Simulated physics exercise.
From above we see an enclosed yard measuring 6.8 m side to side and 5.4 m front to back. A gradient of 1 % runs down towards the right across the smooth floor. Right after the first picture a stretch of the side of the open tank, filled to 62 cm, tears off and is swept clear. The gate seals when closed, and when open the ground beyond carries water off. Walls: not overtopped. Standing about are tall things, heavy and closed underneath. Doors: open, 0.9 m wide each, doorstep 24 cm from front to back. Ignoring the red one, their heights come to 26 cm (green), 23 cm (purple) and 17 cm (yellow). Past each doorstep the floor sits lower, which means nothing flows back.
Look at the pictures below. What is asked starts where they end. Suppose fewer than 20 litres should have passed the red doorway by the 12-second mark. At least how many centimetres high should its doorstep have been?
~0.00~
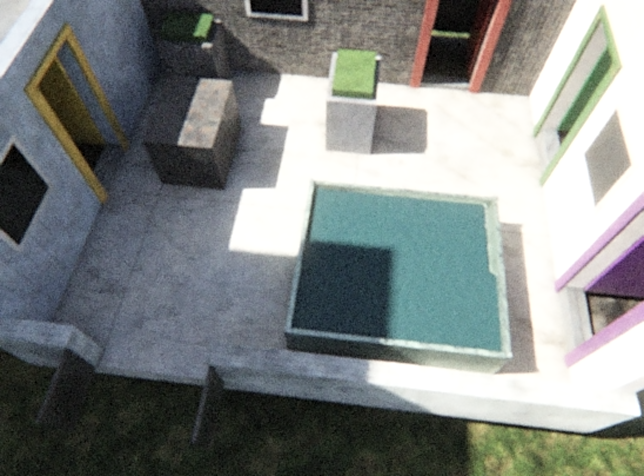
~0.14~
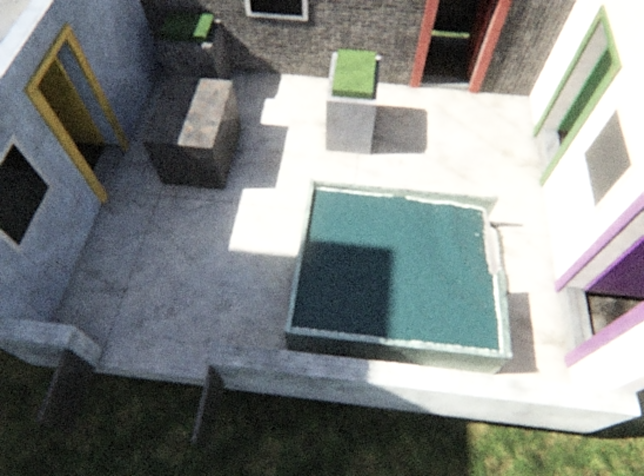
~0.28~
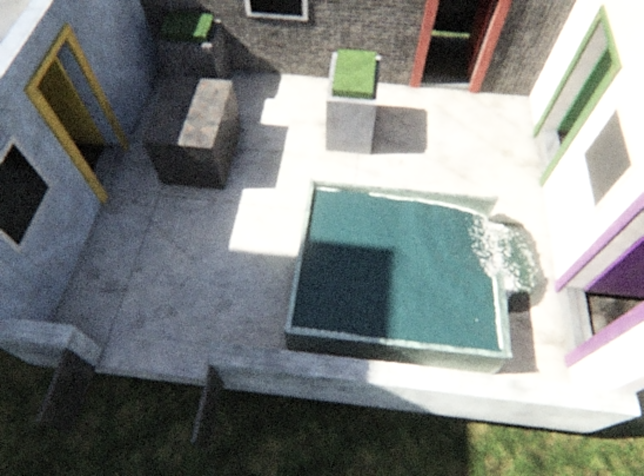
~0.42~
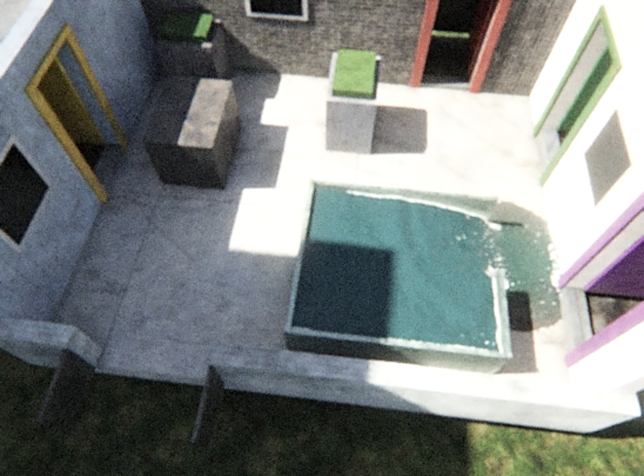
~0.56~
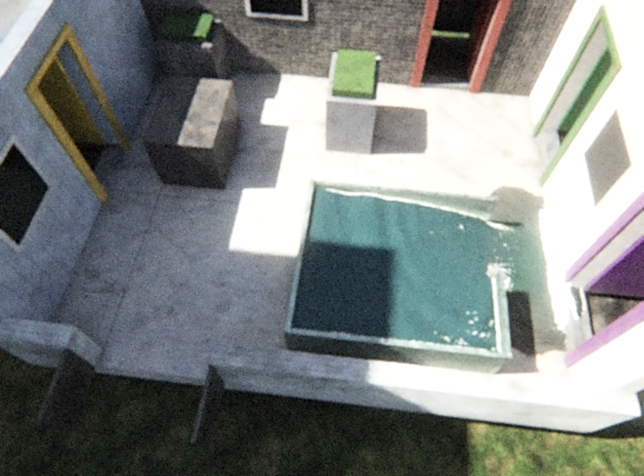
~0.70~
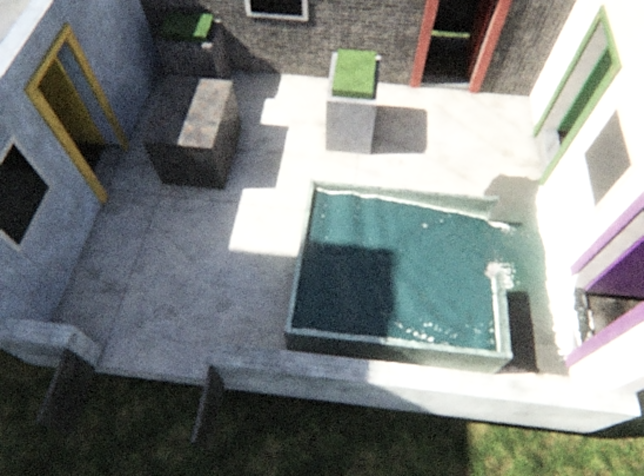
I would say at least 16 cm.
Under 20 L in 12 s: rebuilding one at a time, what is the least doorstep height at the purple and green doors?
About 27 cm at purple and about 9.0 cm at green.
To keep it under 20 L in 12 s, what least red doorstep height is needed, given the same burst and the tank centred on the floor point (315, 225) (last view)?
12.5 cm, give or take.
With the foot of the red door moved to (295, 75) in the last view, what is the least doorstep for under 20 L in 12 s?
You'd want it roughly 6.5 cm high.
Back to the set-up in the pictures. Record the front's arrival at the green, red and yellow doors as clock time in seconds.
Times: Green 0.9 seconds, red 2.0 seconds, yellow 5.0 seconds.
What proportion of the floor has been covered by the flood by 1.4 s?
About 15 per cent.
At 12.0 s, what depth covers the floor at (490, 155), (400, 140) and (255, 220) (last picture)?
Roughly 8, 8 and 8 cm, in turn.
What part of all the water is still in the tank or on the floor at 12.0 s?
Around 92 per cent of the water.
After 1.4 s water covers 15 % of the floor, deepest (52 cm) near (545, 262); it has not reached the red door.
After 3.0 s water covers 35 % of the floor, deepest (36 cm) near (545, 262); 18 cm at the red door, 25 litres in over its 9 cm doorstep.
After 12.0 s water covers 95 % of the floor, deepest (16 cm) near (526, 118); 10 cm at the red door, 138 litres in over its 9 cm doorstep.
At the red door as built, the water arrived by 2.0 s and peaked near 19 cm at 2.4 s.
With a doorstep of 14 cm, 38 litres would have come in within the 12 s; with 19 cm, 5 litres. So under 20 litres takes about 16 cm.
